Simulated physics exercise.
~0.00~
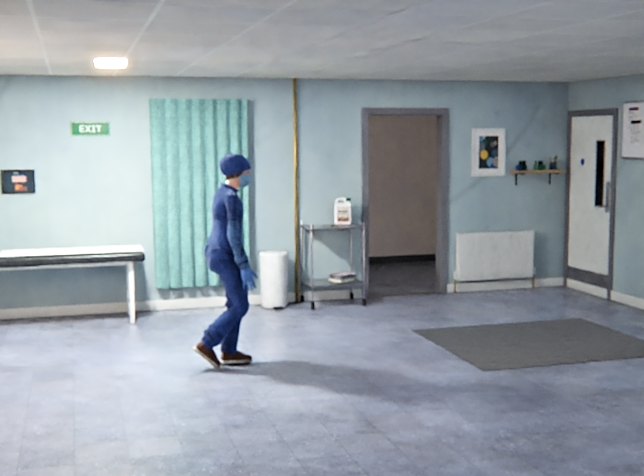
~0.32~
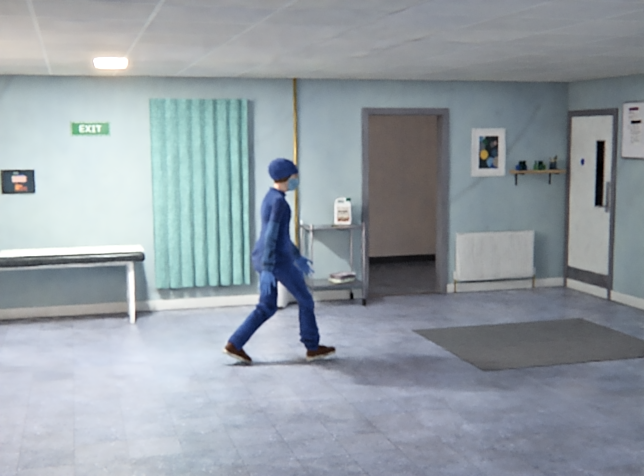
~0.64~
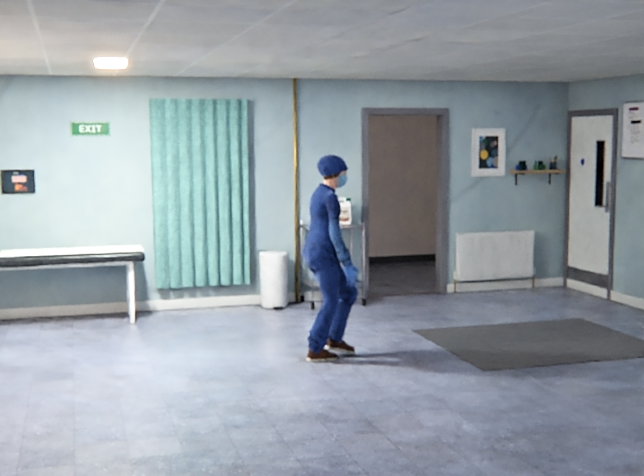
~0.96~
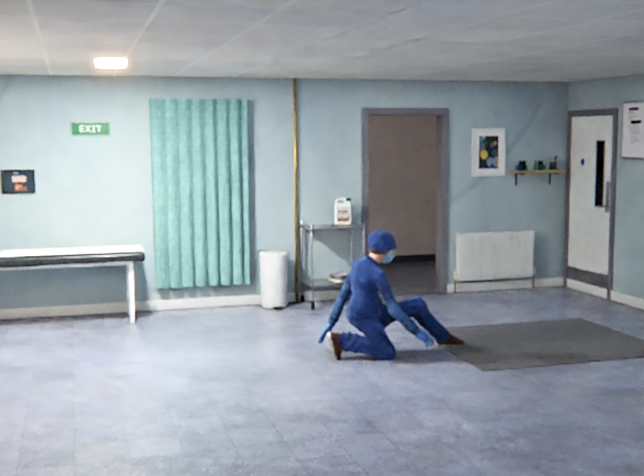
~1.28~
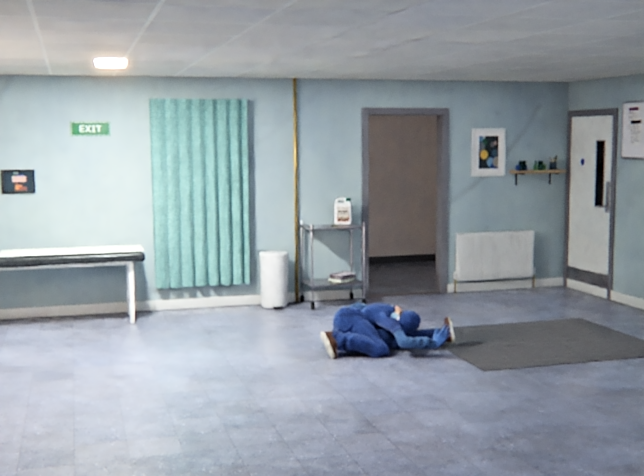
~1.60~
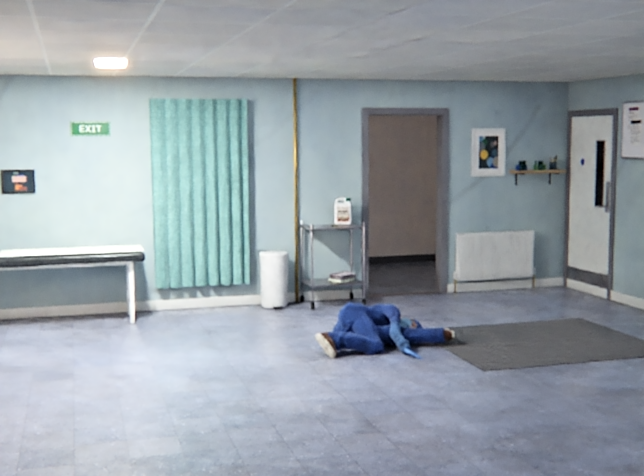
In a clinic room, a masked person in blue walks right, crumples and lies still beside the dark mat.
